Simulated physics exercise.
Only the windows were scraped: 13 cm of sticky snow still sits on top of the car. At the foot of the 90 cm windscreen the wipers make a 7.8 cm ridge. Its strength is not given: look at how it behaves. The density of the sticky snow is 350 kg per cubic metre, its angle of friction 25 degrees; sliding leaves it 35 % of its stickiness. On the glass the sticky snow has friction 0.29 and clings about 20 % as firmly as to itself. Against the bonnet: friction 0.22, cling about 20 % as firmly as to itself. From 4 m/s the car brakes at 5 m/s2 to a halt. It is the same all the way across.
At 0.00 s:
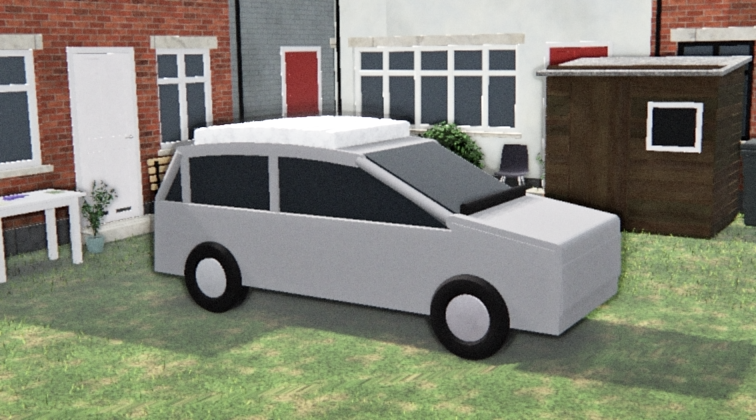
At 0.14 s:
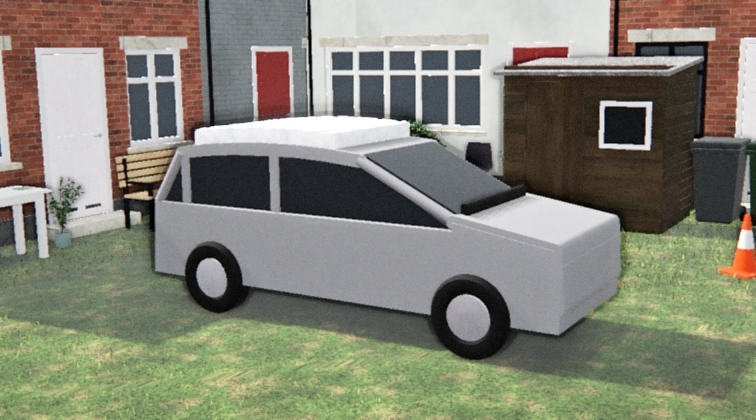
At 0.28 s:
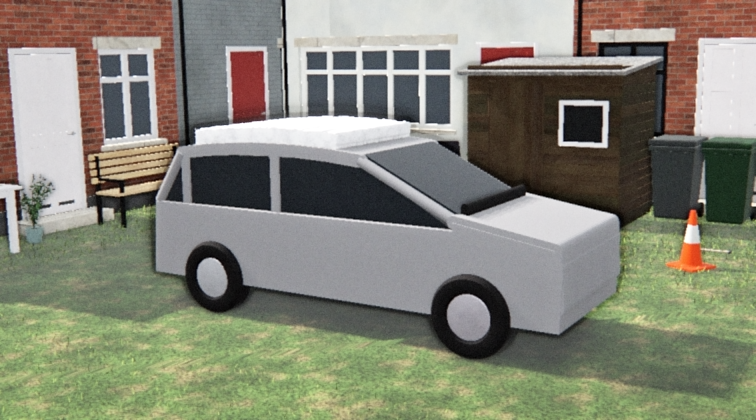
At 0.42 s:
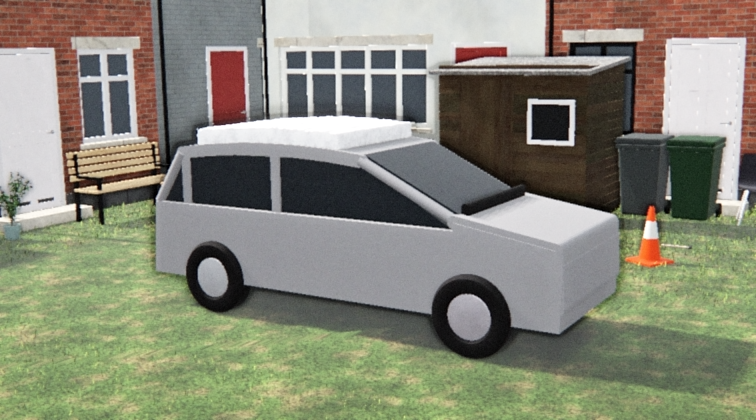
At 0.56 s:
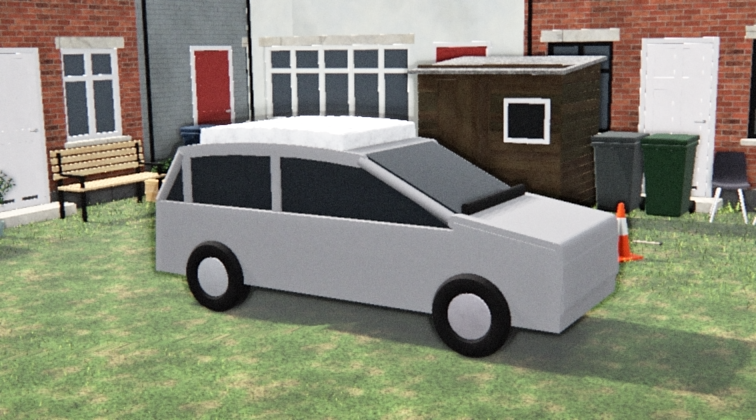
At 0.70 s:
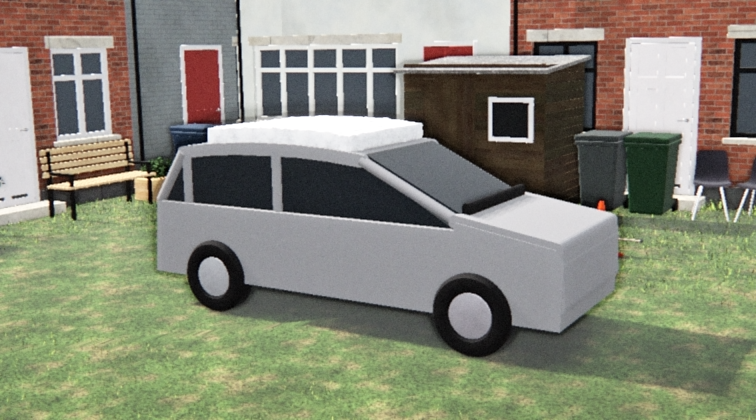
A grey car rolls right past houses, slowing as the roof snow slides slightly forward.
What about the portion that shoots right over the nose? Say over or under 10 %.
It comes out under 10 %.
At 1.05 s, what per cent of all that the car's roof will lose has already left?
About 60 %.
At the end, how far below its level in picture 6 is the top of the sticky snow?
Some 0 cm.
After 1.05 s, 86 % of the snow is on the roof, 14 % on the glass, none on the bonnet and none has gone off the nose.
After 1.47 s, 79 % of the snow is on the roof, 21 % on the glass, none on the bonnet and none has gone off the nose.
After 1.88 s, 78 % of the snow is on the roof, 17 % on the glass, 4 % on the bonnet and none has gone off the nose.
After 2.30 s, 78 % of the snow is on the roof, 17 % on the glass, 4 % on the bonnet and none has gone off the nose.
After 2.50 s, at the end, 78 % of the snow is on the roof, 17 % on the glass, 4 % on the bonnet and none has gone off the nose.
